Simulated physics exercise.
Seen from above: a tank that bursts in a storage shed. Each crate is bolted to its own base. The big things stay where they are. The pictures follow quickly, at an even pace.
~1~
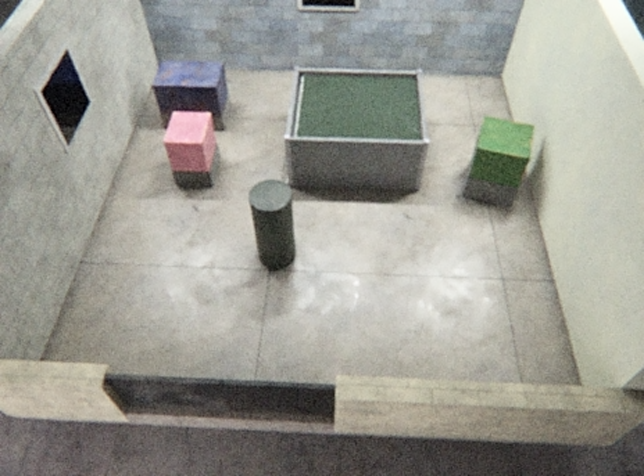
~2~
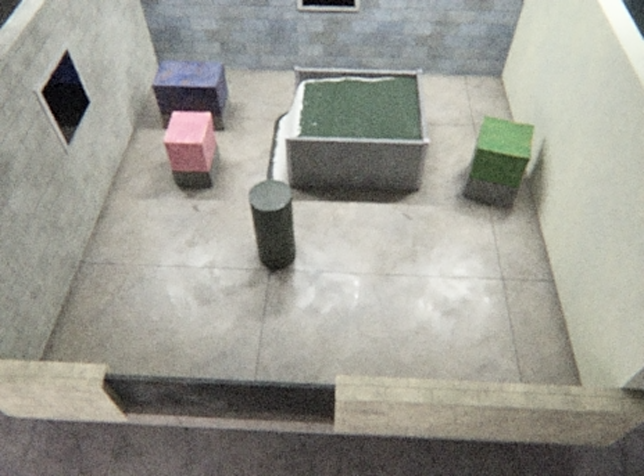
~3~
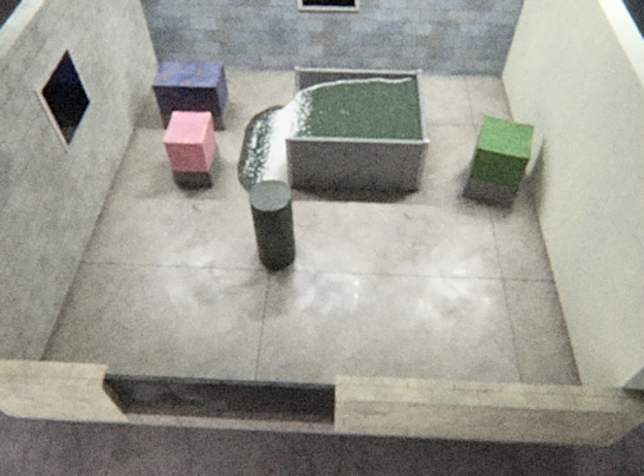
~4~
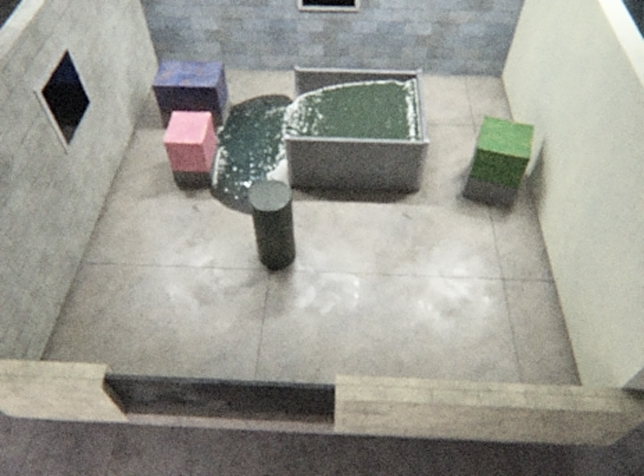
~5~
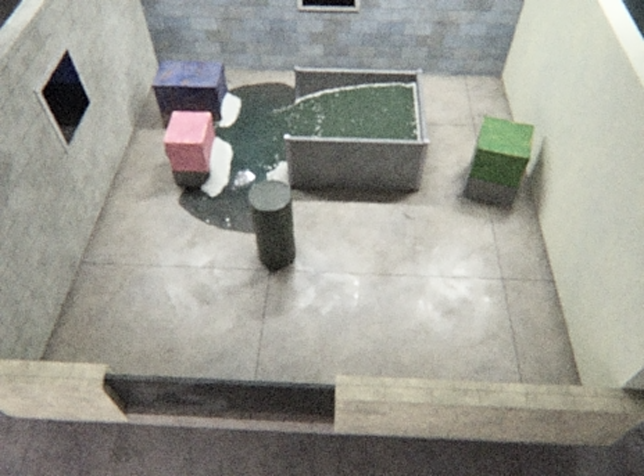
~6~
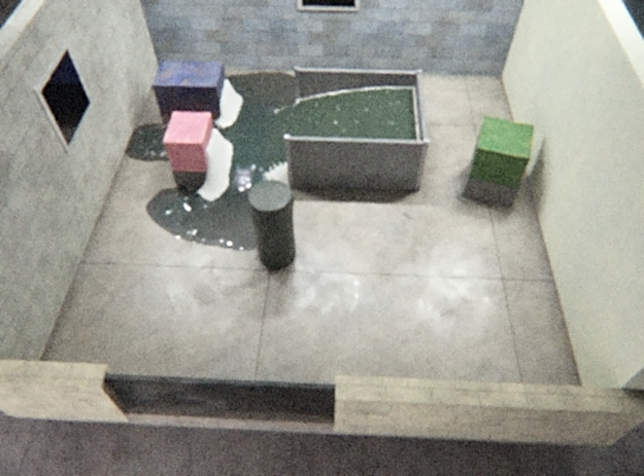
Dark green water pours from the tank's left side and spreads around the pink and blue boxes.
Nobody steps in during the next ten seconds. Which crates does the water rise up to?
In the end: The green crate stays dry; the pink crate gets wet; the blue crate gets wet.
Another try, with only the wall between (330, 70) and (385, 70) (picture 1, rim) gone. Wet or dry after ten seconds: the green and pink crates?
My reading: The green one keeps dry, the pink one stays dry.
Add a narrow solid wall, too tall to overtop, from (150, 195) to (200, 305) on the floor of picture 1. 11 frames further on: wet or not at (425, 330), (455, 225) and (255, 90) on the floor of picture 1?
In turn: Clear, dry, covered.
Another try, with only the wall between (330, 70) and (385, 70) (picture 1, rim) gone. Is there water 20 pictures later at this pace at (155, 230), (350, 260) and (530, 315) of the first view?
In that order: Wet, clear, flooded.
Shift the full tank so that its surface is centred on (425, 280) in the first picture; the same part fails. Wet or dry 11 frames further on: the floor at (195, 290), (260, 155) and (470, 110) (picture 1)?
As listed: Awash, wet, dry.
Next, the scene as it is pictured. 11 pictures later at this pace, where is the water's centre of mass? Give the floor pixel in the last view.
Close to (232, 163).
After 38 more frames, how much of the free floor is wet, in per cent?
Roughly 95 per cent.
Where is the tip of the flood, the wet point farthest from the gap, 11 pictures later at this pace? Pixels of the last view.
I would point to (30, 387).
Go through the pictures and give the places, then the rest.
In the first picture, the open tank at (357, 108) is whole and still.
In the second picture, water pours out at (296, 132) and has run to a hidden place.
In the third picture, water pours out at (296, 136) and has run to a hidden place.
In the fourth picture, the front is at (230, 202), out from the gap at (296, 138).
In the fifth picture, water pours out at (296, 138) and has run to a hidden place.
In the sixth picture, water pours out at (297, 139) and has run to (136, 134).
A moment on, water covers 30 % of the floor; the green crate not reached, the pink crate water round its plinth, the blue crate water round its plinth.
Next, water covers 45 % of the floor; the green crate not reached, the pink crate water round its plinth, the blue crate water round its plinth.
Then, water covers 60 % of the floor; the green crate not reached, the pink crate water round its plinth, the blue crate water round its plinth.
Later, water covers 95 % of the floor; the green crate water round its plinth, the pink crate water round its plinth, the blue crate water round its plinth.
In the end, water covers 100 % of the floor; the green crate stayed above the water, the pink crate was topped, the blue crate was topped.
